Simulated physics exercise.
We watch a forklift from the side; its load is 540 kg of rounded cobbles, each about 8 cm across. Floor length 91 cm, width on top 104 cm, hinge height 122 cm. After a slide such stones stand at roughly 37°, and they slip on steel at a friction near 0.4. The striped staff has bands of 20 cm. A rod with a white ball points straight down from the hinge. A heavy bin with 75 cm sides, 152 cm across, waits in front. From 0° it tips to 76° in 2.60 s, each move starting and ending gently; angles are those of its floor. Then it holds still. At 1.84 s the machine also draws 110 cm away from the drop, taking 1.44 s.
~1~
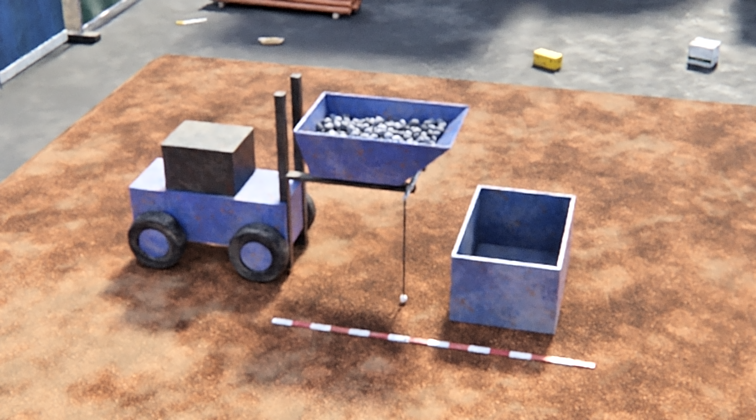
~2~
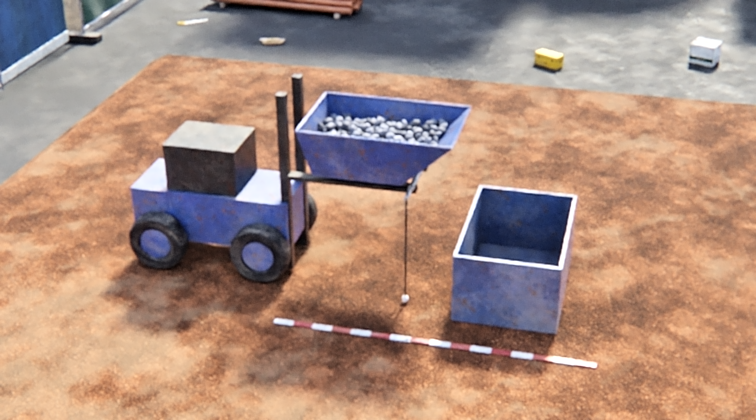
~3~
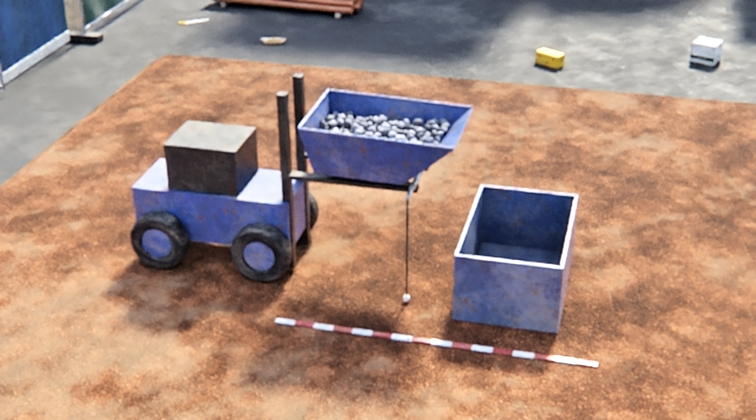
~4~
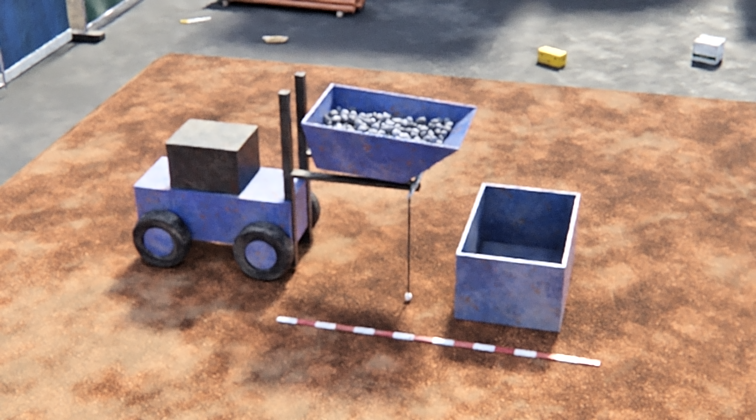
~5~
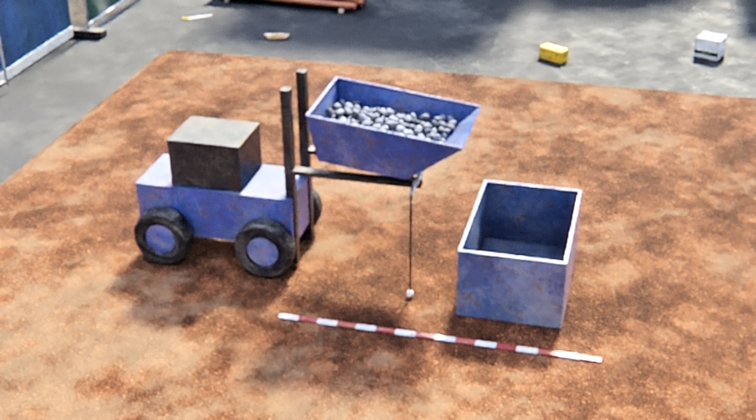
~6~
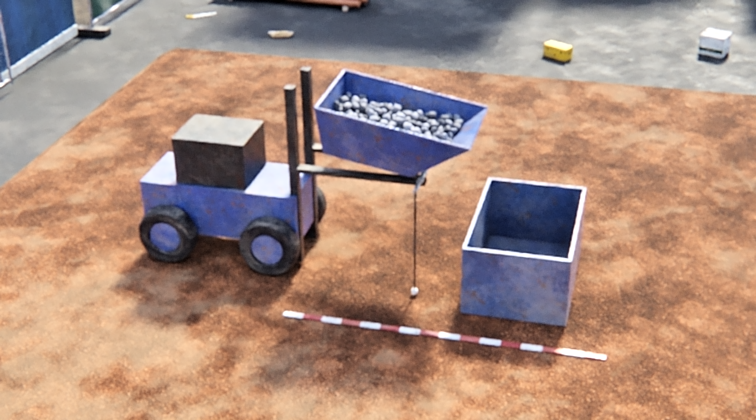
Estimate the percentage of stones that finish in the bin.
Roughly 70 per cent ends in the bin.
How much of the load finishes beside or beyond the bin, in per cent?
About 0 per cent.
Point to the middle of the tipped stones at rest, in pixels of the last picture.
Near (511, 270).
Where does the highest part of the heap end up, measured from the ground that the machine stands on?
Some 32 cm above that level.
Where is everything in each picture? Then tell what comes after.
The tipping skip is at 0°, its lip at (450, 148); the top of the load is at (378, 126), in the first frame.
Lip at (451, 149), floor tilted 0°, highest stones at (380, 125), in the second frame.
Lip at (454, 149), floor tilted 2°, highest stones at (362, 124), in the third frame.
Lip at (458, 150), floor tilted 4°, highest stones at (360, 120), in the fourth frame.
Lip at (462, 149), floor tilted 7°, highest stones at (356, 113), in the fifth frame.
The tipping skip is at 10°, its lip at (469, 150); the top of the load is at (351, 105), in the sixth frame.
A little later the floor is at 64°; 99 % in the tipping skip, 1 % in the bin; the foremost stones are at (503, 186).
Then the floor is at 76°; 7 % in the tipping skip, 25 % short of the bin, 68 % in the bin; the foremost stones are at (567, 279).
Later still the floor is at 76°; 0 % in the tipping skip, 31 % short of the bin, 68 % in the bin; the foremost stones are at (568, 272).
In the end the floor is at 76°; 0 % in the tipping skip, 31 % short of the bin, 68 % in the bin; the foremost stones are at (568, 272).
